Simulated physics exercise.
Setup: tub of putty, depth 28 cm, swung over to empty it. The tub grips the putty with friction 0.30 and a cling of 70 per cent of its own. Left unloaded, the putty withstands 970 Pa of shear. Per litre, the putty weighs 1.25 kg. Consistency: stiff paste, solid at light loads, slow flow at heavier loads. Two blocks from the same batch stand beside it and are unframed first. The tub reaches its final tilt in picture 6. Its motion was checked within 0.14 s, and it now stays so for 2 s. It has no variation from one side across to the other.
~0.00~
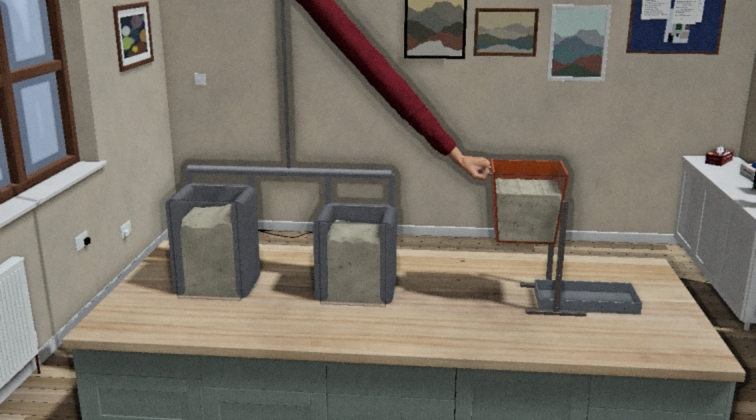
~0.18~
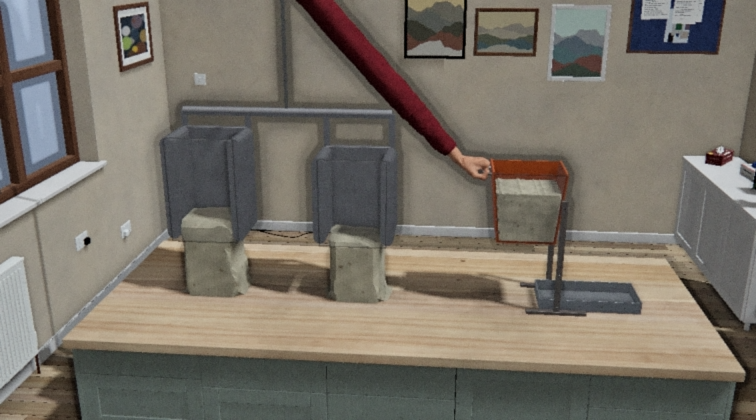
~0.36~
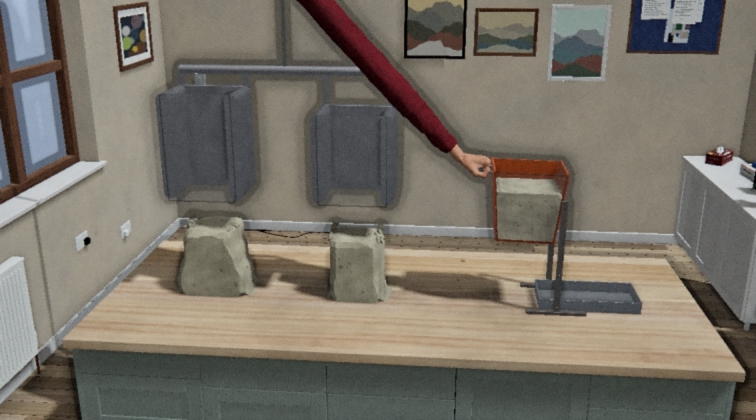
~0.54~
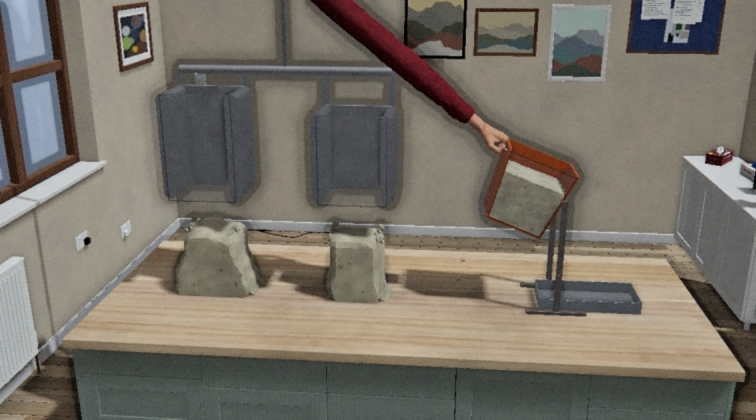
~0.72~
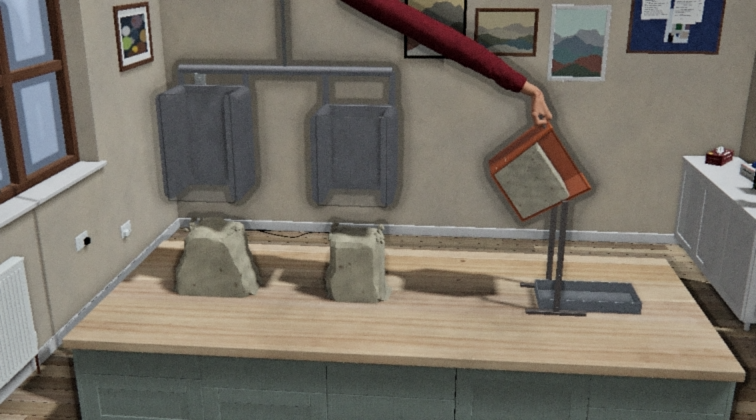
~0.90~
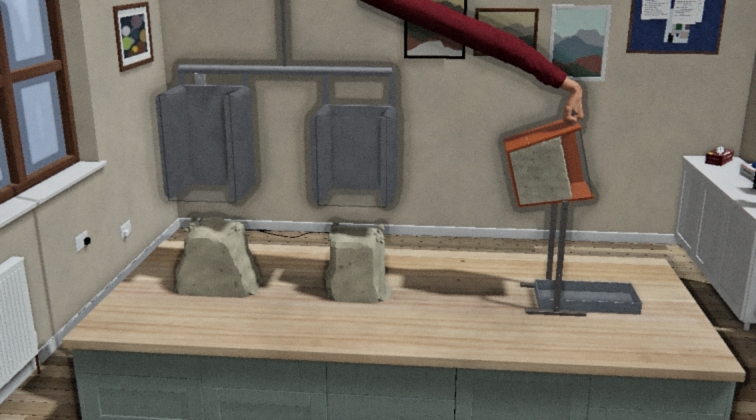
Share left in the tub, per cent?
100 per cent.
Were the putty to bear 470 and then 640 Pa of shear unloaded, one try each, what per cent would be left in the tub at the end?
Try one gives 100 per cent, try two gives 100 per cent.
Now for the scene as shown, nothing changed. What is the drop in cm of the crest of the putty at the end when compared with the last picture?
Roughly 0 cm.
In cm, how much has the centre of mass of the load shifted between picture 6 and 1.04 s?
It has moved close to 0 cm.
By 1.04 s, the tub is at 76 degrees and holds 100 %.
By 1.21 s, the tub is at 76 degrees and holds 100 %.
By 1.38 s, the tub is at 76 degrees and holds 100 %.
By 1.55 s, the tub is at 76 degrees and holds 100 %.
By 2.90 s, at the end, the tub is at 76 degrees and holds 100 %.
